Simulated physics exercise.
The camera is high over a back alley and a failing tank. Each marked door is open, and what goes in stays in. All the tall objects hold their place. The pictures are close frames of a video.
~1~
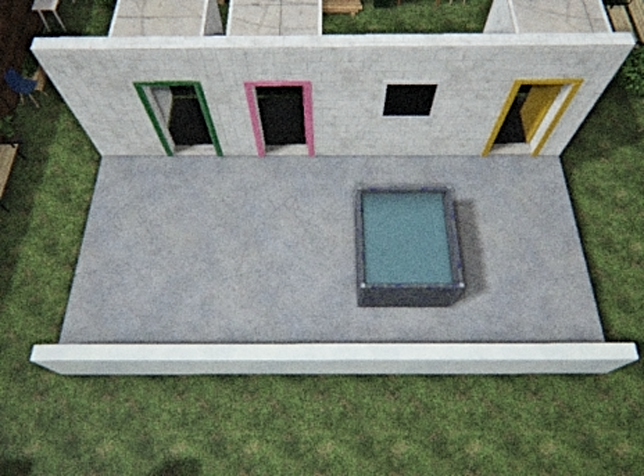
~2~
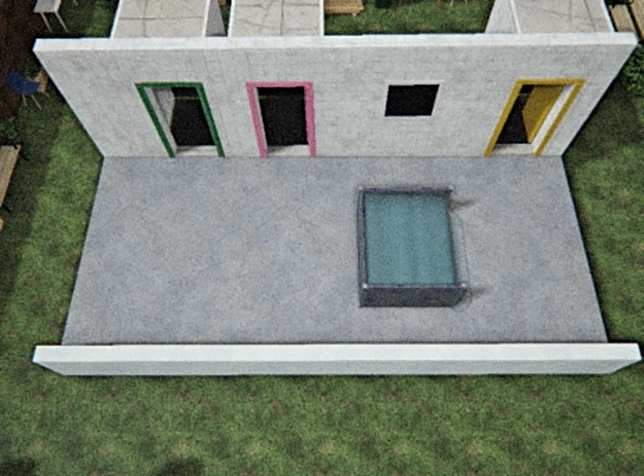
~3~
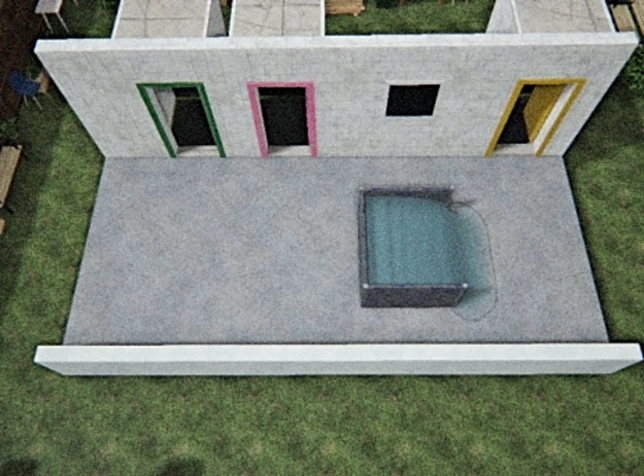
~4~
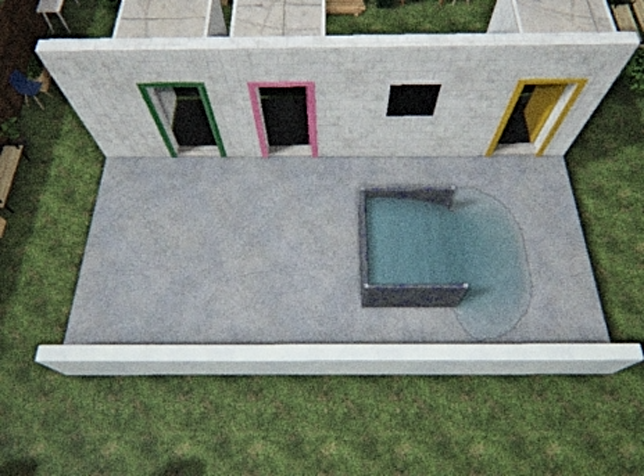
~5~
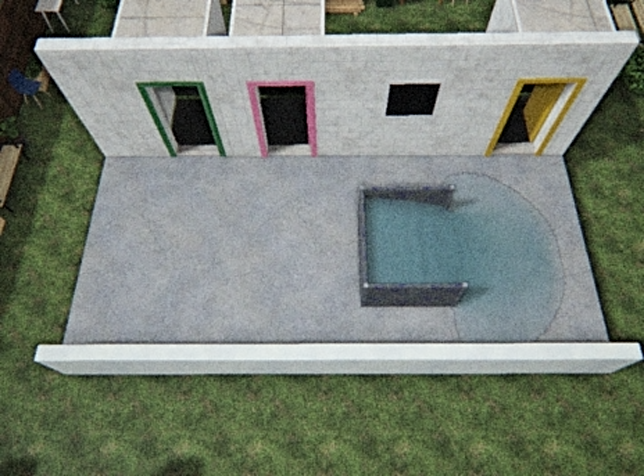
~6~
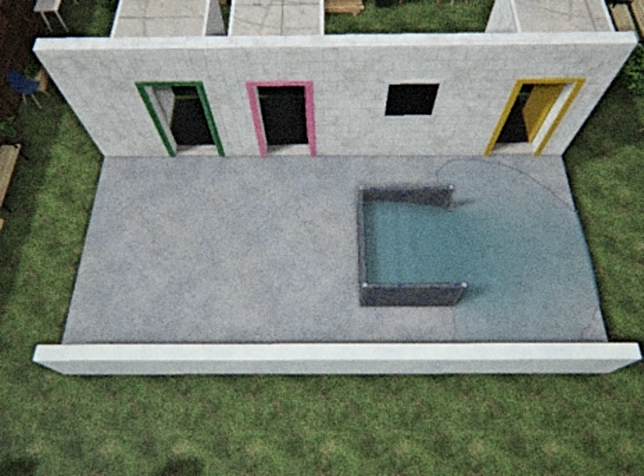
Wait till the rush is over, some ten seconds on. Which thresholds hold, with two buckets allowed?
The pink door holds within the limit; the green door holds within the limit; the yellow door holds within the limit.
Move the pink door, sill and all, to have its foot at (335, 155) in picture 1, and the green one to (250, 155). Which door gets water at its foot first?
That is the yellow one.
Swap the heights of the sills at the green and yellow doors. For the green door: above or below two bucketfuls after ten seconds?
One by one: The green one is under.
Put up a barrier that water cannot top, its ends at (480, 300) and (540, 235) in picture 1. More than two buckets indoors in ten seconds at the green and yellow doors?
My reading: Green is under; yellow goes over.
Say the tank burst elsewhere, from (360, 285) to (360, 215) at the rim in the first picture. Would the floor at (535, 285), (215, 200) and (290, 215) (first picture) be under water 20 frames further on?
In that order: Not flooded, wet, wet.
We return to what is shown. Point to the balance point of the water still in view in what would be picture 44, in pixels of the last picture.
Near (479, 256).
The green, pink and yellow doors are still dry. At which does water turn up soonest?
I say the yellow one.
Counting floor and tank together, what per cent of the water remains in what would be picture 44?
Some 14 per cent.
A moment on, water covers 25 % of the floor; the pink door not reached, the green door not reached, the yellow door wet at the sill, nothing in.
Next, water covers 25 % of the floor; the pink door not reached, the green door not reached, the yellow door under two buckets in.
Then, water covers 25 % of the floor; the pink door not reached, the green door not reached, the yellow door under two buckets in.
Later, water covers 25 % of the floor; the pink door not reached, the green door not reached, the yellow door under two buckets in.
In the end, water covers 5 % of the floor; the pink door not reached, the green door not reached, the yellow door under two buckets in.
